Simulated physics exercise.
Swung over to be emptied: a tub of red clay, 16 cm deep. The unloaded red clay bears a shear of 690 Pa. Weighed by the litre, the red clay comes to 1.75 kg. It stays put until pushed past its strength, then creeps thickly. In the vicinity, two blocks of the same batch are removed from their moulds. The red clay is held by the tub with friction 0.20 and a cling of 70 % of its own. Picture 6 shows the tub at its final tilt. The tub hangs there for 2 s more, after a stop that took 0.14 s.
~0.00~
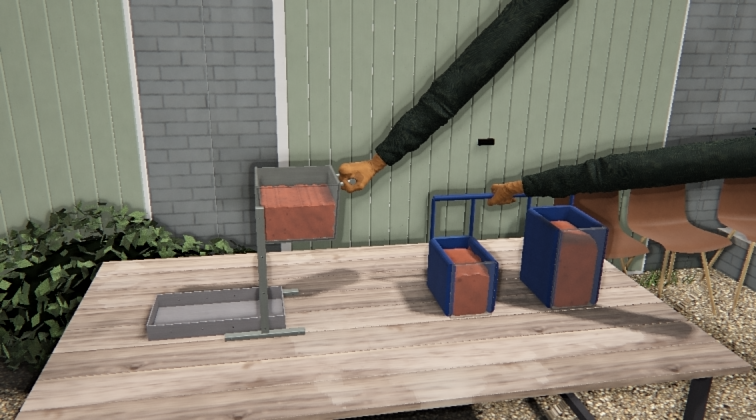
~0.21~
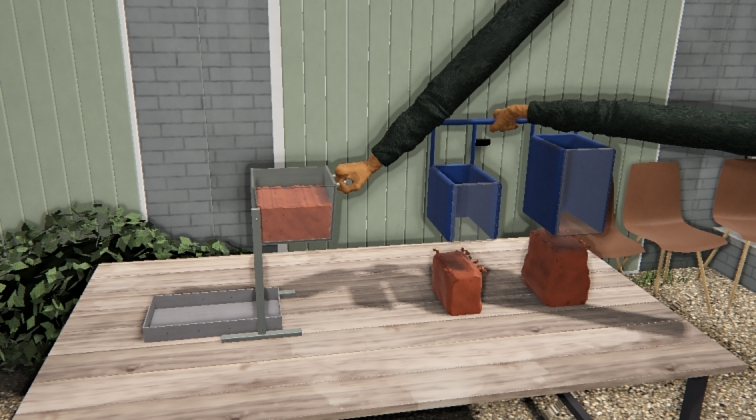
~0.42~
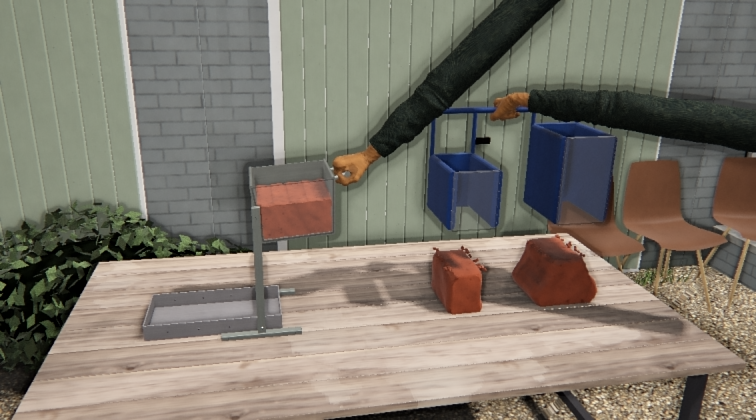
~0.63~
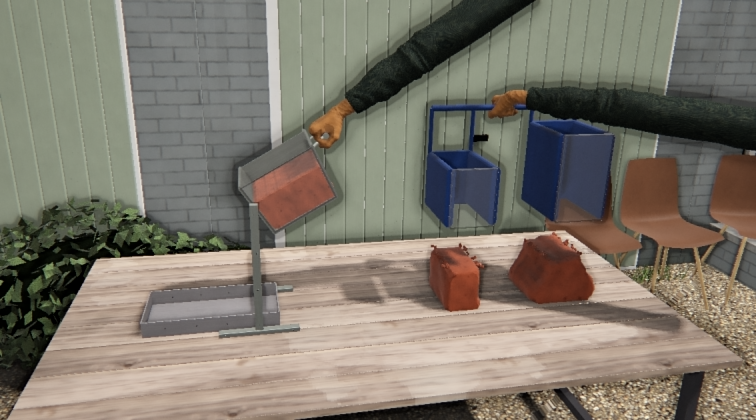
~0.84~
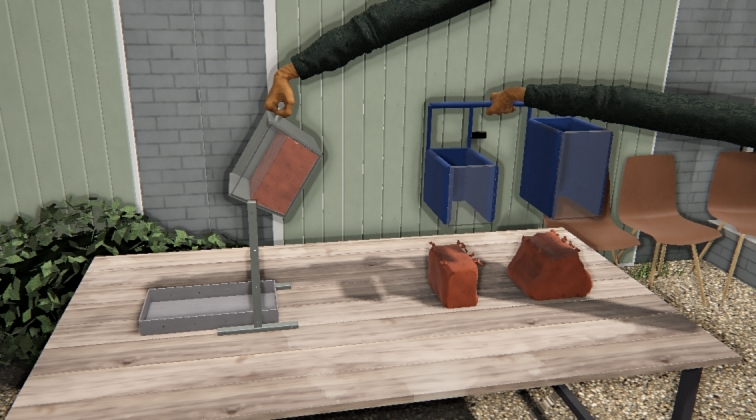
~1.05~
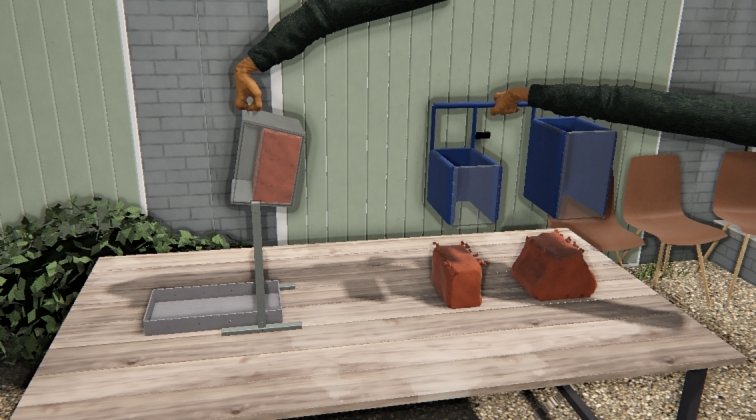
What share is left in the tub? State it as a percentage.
About 100 %.
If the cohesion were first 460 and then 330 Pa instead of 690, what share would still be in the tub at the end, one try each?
The two runs give near 95 % and near 65 % respectively.
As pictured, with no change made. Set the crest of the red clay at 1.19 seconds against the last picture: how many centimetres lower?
Around 0 cm below its level in the last picture.
After 1.19 s, the tub is at 79 degrees and holds 100 %.
After 1.36 s, the tub is at 79 degrees and holds 100 %.
After 1.53 s, the tub is at 79 degrees and holds 100 %.
After 1.70 s, the tub is at 79 degrees and holds 100 %.
After 3.05 s, at the end, the tub is at 79 degrees and holds 100 %.
